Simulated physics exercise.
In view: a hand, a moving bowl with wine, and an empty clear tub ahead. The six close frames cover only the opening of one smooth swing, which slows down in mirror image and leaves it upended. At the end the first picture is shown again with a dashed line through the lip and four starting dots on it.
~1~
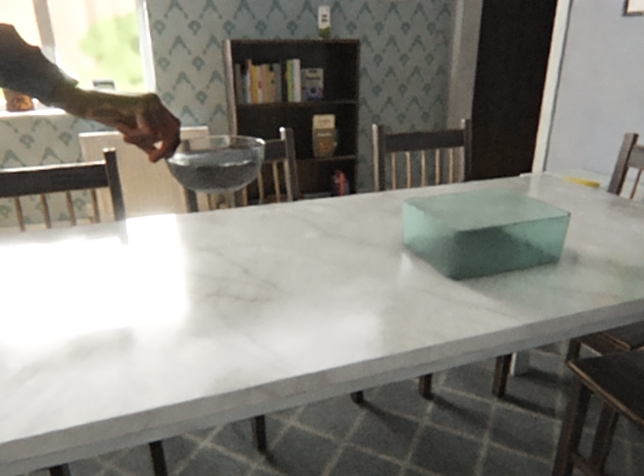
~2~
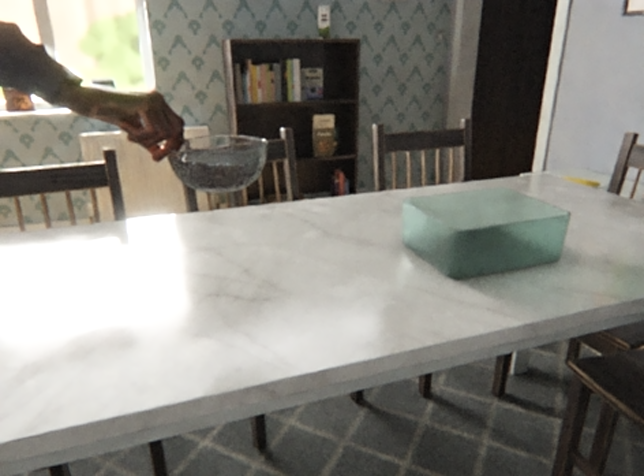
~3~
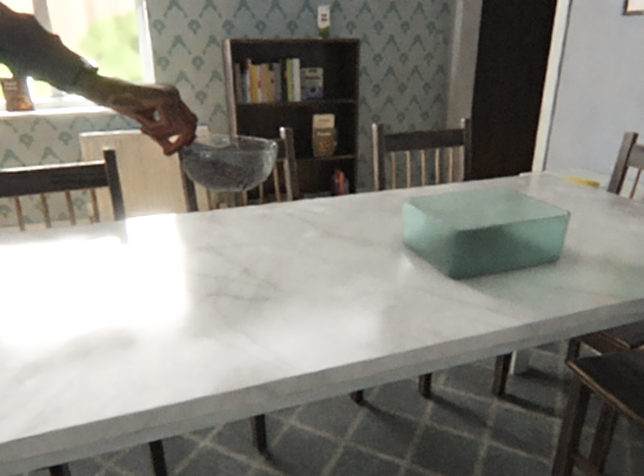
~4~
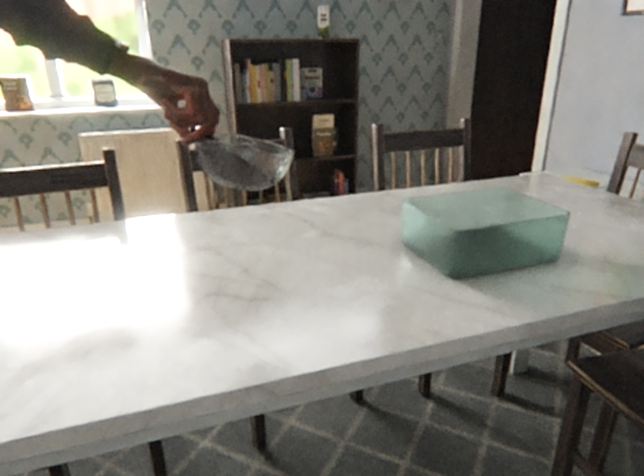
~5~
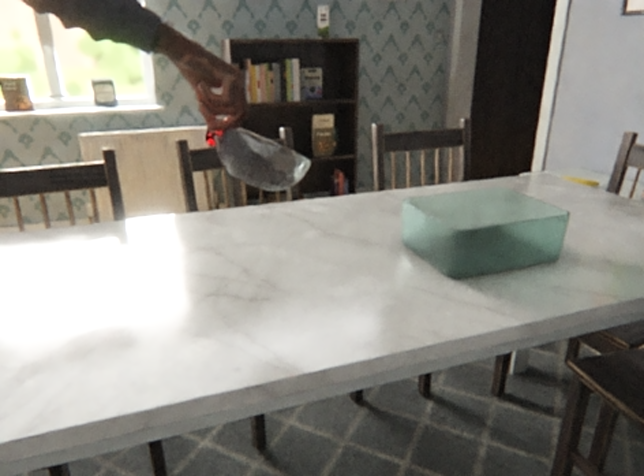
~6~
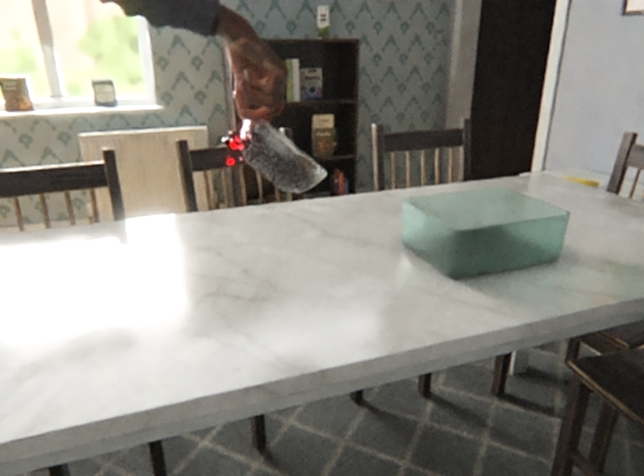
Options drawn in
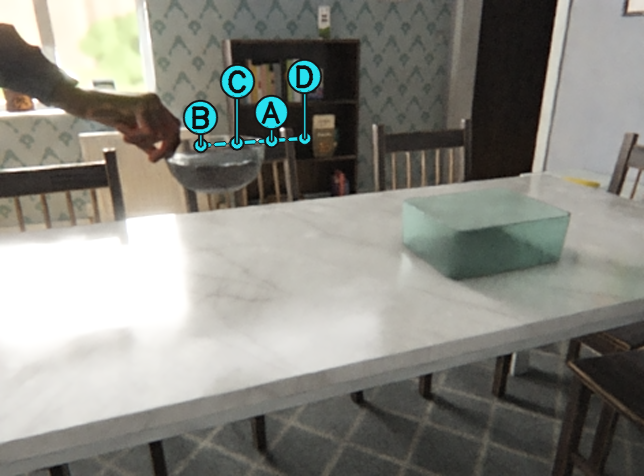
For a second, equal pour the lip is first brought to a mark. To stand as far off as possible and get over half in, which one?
Take D.
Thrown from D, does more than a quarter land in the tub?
Yes, clearly.
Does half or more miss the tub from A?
Yes, that goes wrong.
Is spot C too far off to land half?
Yes, that goes wrong.
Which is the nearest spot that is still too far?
That would be A.
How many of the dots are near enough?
One of the four.
In cyan, A at (271, 140); B at (200, 145); C at (237, 143); D at (304, 138).
With A, about 20 % lands in the tub, 75 % falls short and 6 % goes beside or beyond.
With B, about 0 % lands in the tub, 100 % falls short.
With C, about 0 % lands in the tub, 96 % falls short and 4 % goes beside or beyond.
With D, about 66 % lands in the tub, 18 % falls short and 16 % goes beside or beyond.
